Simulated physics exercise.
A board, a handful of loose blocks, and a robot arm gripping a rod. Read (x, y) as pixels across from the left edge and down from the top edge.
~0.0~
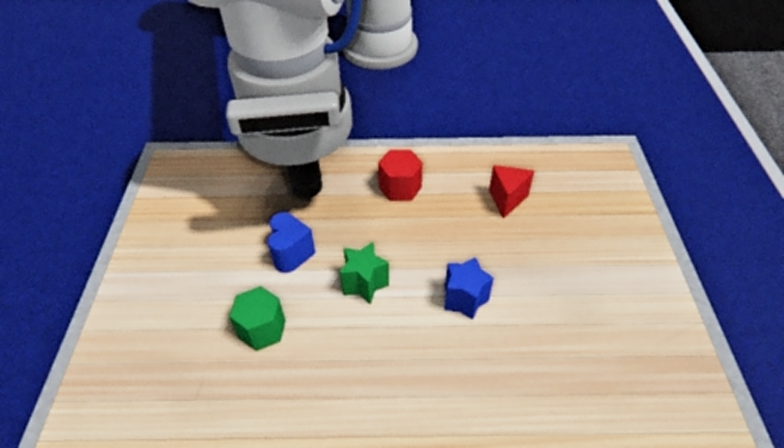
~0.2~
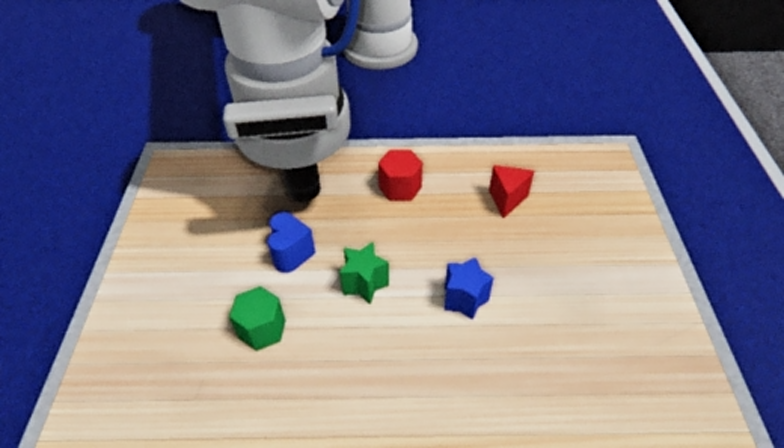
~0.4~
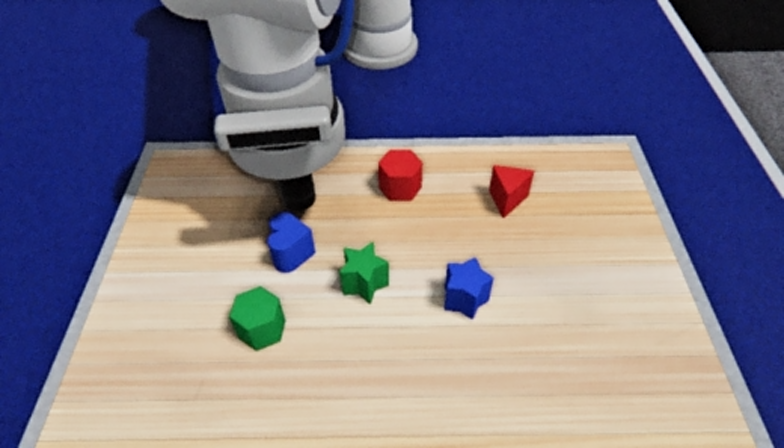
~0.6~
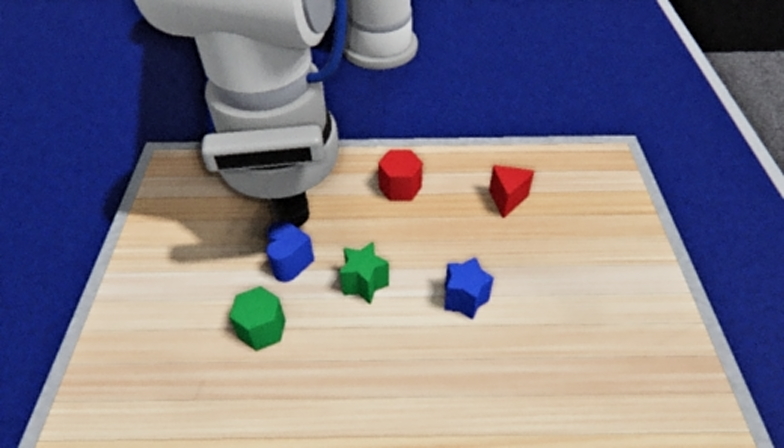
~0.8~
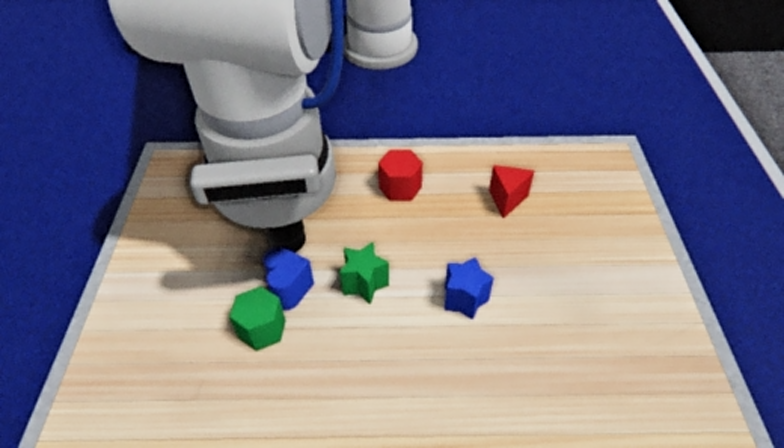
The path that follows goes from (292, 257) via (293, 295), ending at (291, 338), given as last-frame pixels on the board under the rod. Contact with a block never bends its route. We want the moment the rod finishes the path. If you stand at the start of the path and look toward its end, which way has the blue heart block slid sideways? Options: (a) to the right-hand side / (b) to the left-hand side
b - to the left-hand side.
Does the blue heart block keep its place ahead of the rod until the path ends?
Going by the path, yes.
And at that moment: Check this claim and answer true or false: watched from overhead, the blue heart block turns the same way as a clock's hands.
The statement is false.
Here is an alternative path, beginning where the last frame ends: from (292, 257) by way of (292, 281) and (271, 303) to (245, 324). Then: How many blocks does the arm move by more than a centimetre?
Count: Two.
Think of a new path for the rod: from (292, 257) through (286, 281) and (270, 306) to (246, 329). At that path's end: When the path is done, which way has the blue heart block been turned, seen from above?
From the top, the block rotates counterclockwise.
What follows on the original path. Halfway along, rod at (289, 281); green hexagonal block at (247, 318), turned 25° clockwise; blue heart block at (294, 304), turned 30° anticlockwise.
At the end, rod at (287, 324); green hexagonal block at (240, 326), turned 45° clockwise; blue heart block at (305, 345), turned 70° anticlockwise; green star block unmoved.
